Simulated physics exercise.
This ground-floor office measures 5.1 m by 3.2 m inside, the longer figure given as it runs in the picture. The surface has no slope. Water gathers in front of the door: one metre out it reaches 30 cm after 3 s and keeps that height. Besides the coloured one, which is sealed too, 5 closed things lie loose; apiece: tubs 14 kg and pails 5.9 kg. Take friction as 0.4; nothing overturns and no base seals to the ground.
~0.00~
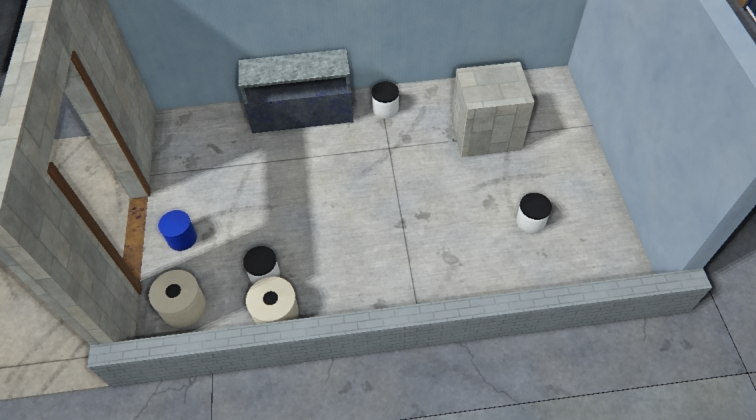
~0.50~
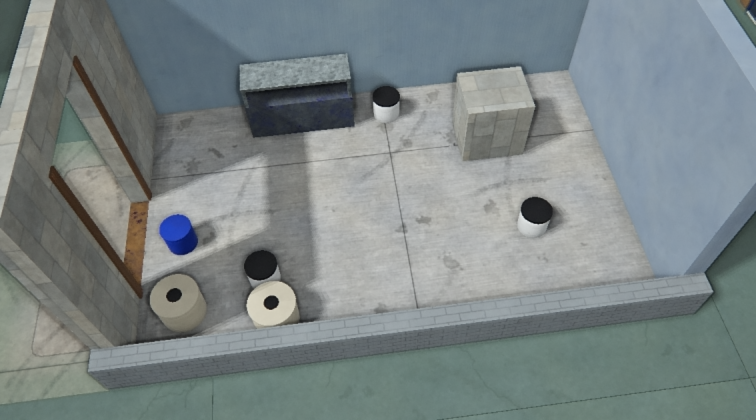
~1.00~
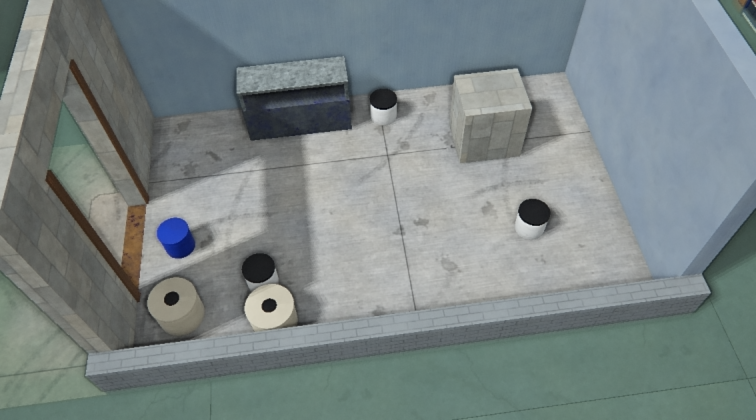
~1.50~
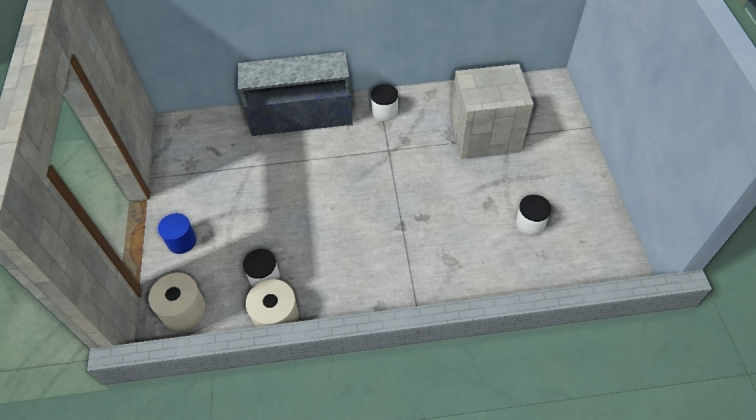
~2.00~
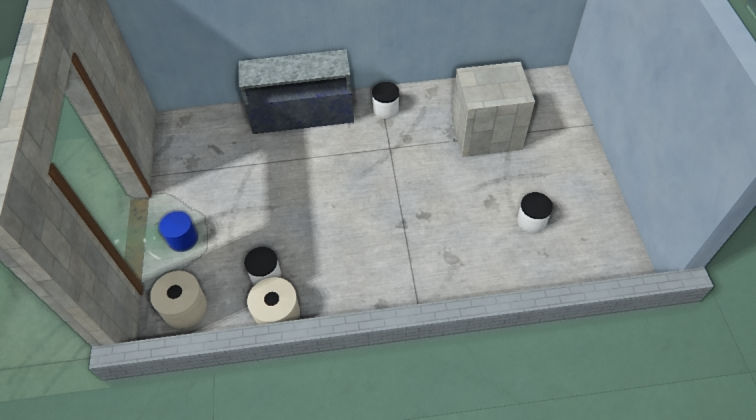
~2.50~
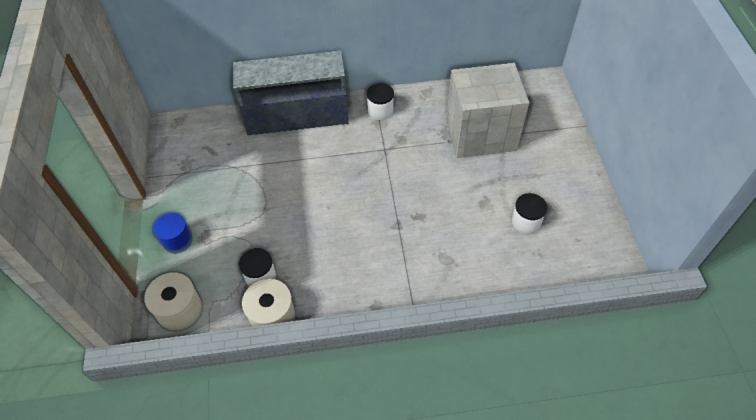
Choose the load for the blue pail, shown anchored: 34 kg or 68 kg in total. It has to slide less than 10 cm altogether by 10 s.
For it, only the higher weight holds it.
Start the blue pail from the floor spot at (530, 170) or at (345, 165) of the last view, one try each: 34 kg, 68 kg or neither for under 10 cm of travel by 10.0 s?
In that order: The smaller is enough; either load holds.
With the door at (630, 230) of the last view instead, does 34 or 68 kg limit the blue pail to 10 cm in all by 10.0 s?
Then the smaller load will do.
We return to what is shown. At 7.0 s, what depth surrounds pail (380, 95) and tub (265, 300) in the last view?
About 7 and 13 cm.
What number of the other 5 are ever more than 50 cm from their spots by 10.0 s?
That makes 4.
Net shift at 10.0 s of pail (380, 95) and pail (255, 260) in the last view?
In turn: 30 cm, 300 cm.
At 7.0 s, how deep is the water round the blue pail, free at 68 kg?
Roughly 13 cm.
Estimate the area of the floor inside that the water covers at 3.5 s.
Some 6.0 m2.
After 3.5 s the blue pail would be 11 cm from its start with 34 kg and 0 cm from its start with 68 kg; 14 cm of water round it then.
After 4.5 s the blue pail would be 28 cm from its start with 34 kg and 0 cm from its start with 68 kg; 12 cm of water round it then.
After 7.0 s the blue pail would be 34 cm from its start with 34 kg and 0 cm from its start with 68 kg; 13 cm of water round it then.
After 10.0 s the blue pail would be 43 cm from its start with 34 kg and 0 cm from its start with 68 kg; 13 cm of water round it then.
